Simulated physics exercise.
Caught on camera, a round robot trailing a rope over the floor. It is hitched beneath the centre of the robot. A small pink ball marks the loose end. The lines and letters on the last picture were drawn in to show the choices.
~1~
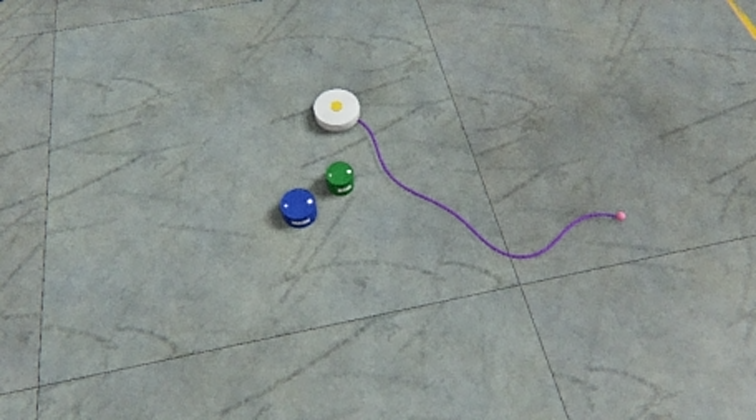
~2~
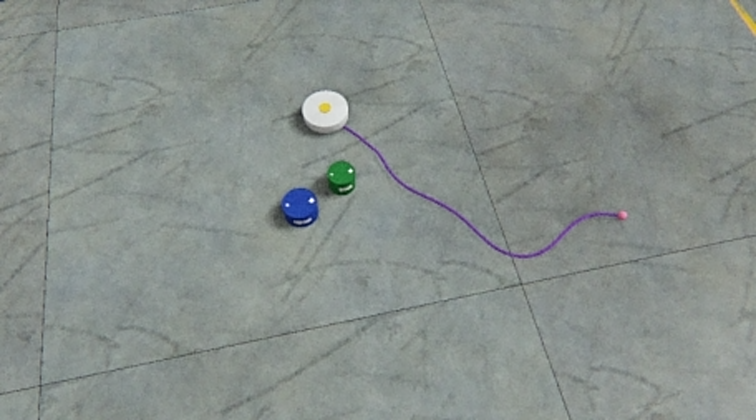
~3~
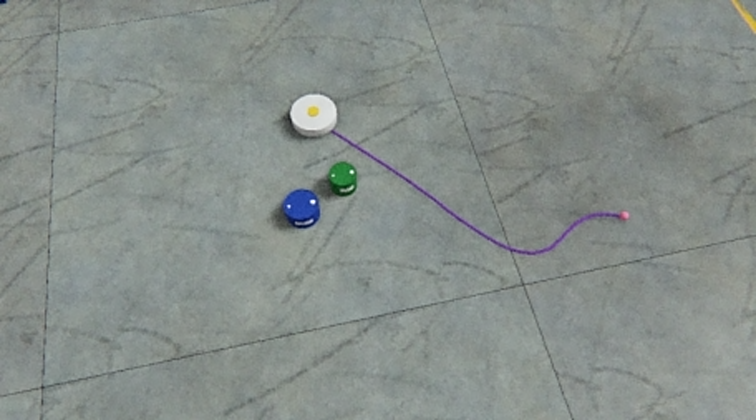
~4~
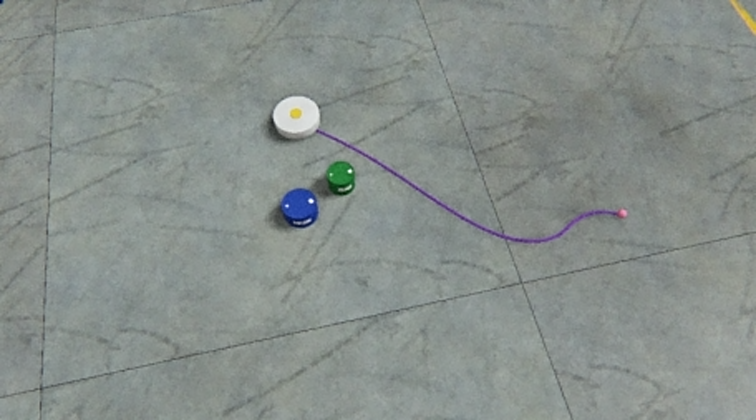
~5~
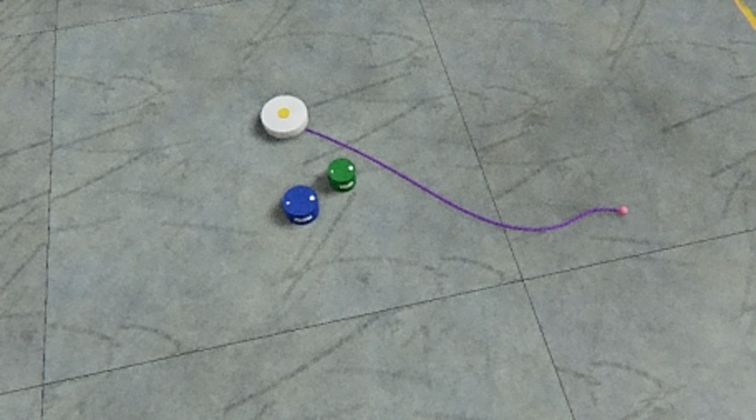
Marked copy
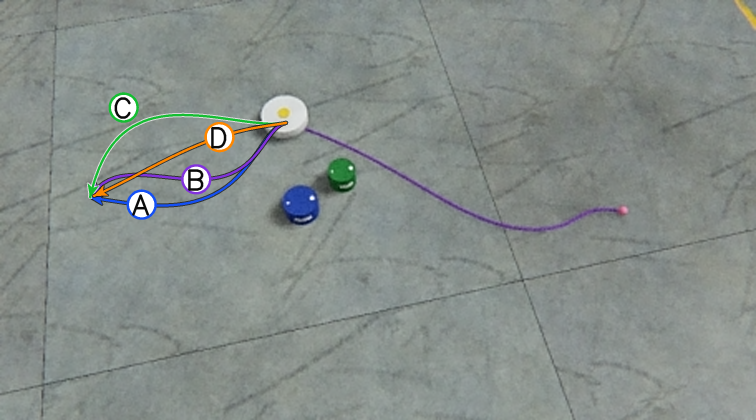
A round white robot moves left past two small objects, drawing its purple rope straighter.
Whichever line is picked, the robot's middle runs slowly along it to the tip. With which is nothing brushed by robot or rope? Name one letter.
C.
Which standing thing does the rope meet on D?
It meets the green pot.
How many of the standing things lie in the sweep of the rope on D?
One.
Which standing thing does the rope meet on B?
The green pot.
On the marked copy, A from (286, 123) via (208, 197) to (90, 198); B from (286, 123) via (196, 179) to (91, 196); C from (286, 123) via (166, 116) to (90, 198); D from (286, 123) via (187, 150) to (94, 196).
Taking C. A third of the way, robot (195, 111), middle of the rope (366, 162), free end (544, 209).
Two thirds of the way, robot (111, 138), middle of the rope (294, 149), free end (468, 189).
When it is over, robot (87, 193), middle of the rope (275, 153), free end (450, 184); nothing has been touched.
As for the rest, A meets the green pot and blue tub; B meets the green pot; D meets the green pot.
